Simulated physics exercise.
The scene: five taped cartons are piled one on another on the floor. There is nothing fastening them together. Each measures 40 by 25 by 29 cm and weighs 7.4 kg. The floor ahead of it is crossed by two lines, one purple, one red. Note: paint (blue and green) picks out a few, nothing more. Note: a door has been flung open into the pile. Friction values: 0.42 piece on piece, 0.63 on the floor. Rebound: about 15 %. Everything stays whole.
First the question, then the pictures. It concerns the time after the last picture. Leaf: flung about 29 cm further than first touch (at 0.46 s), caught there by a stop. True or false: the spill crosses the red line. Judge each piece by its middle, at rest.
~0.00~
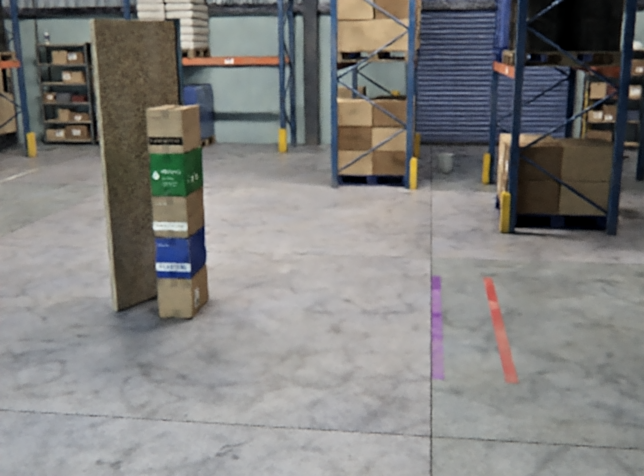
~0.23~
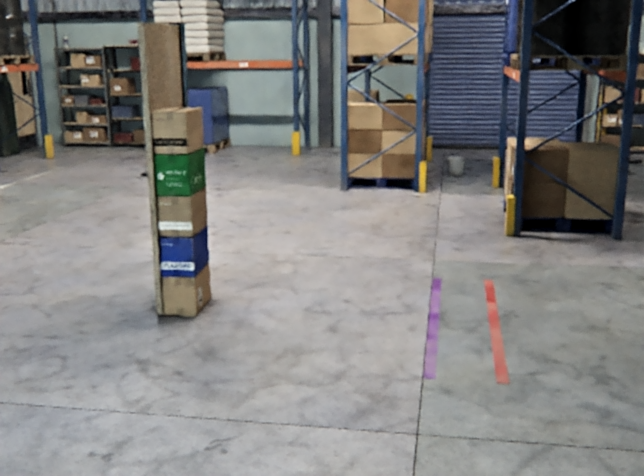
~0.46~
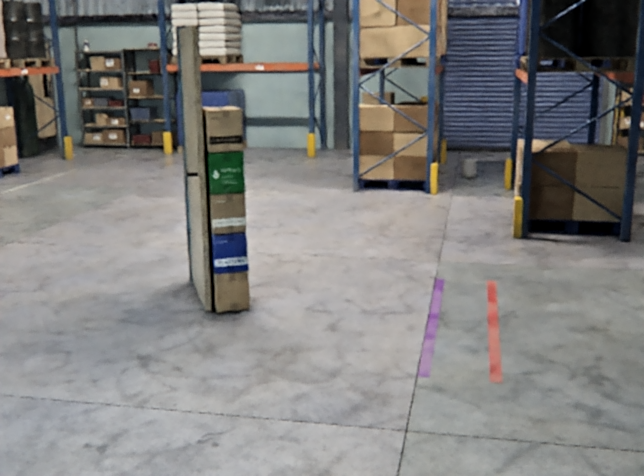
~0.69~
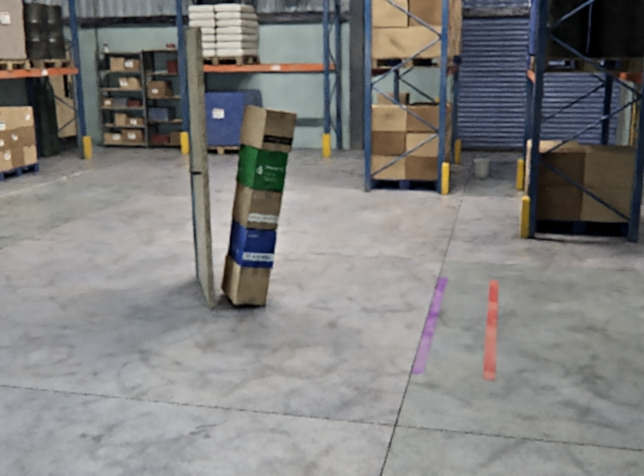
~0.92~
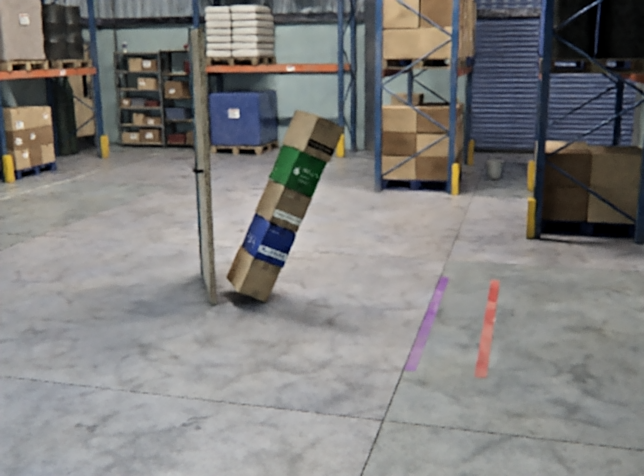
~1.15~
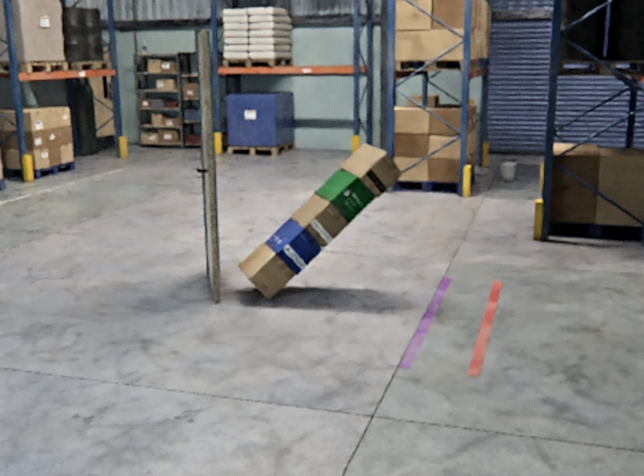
False.
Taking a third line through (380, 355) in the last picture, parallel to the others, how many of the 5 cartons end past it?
Result: 1 of the lot.
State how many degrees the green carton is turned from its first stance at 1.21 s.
Some 60°.
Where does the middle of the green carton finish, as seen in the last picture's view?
Roughly (400, 264).
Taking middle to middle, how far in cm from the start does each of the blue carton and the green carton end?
Distance from start in cm - blue 100, green 190.
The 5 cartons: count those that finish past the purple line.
That makes 0.
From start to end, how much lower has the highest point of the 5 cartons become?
It sits roughly 120 centimetres lower.
After 1.21 s, none of the 5 cartons past the red line, 5 disturbed; blue carton leaning 59°, 11 cm lower; green carton leaning 58°, 38 cm lower.
After 1.24 s, none of the 5 cartons past the red line, 5 disturbed; blue carton leaning 64°, 15 cm lower; green carton leaning 63°, 45 cm lower.
After 1.32 s, none of the 5 cartons past the red line, 5 disturbed; blue carton on its side; green carton leaning 74°, 69 cm lower.
After 1.46 s, none of the 5 cartons past the red line, 5 disturbed; green carton on its side; blue carton on its side.
At rest (1.9 s), none of the 5 cartons past the red line, 5 disturbed; blue carton on its side; green carton on its side. The farthest middle lies 48 cm short of that line. As the last picture would show them, middles, blue carton near (319, 273), green carton near (400, 264).
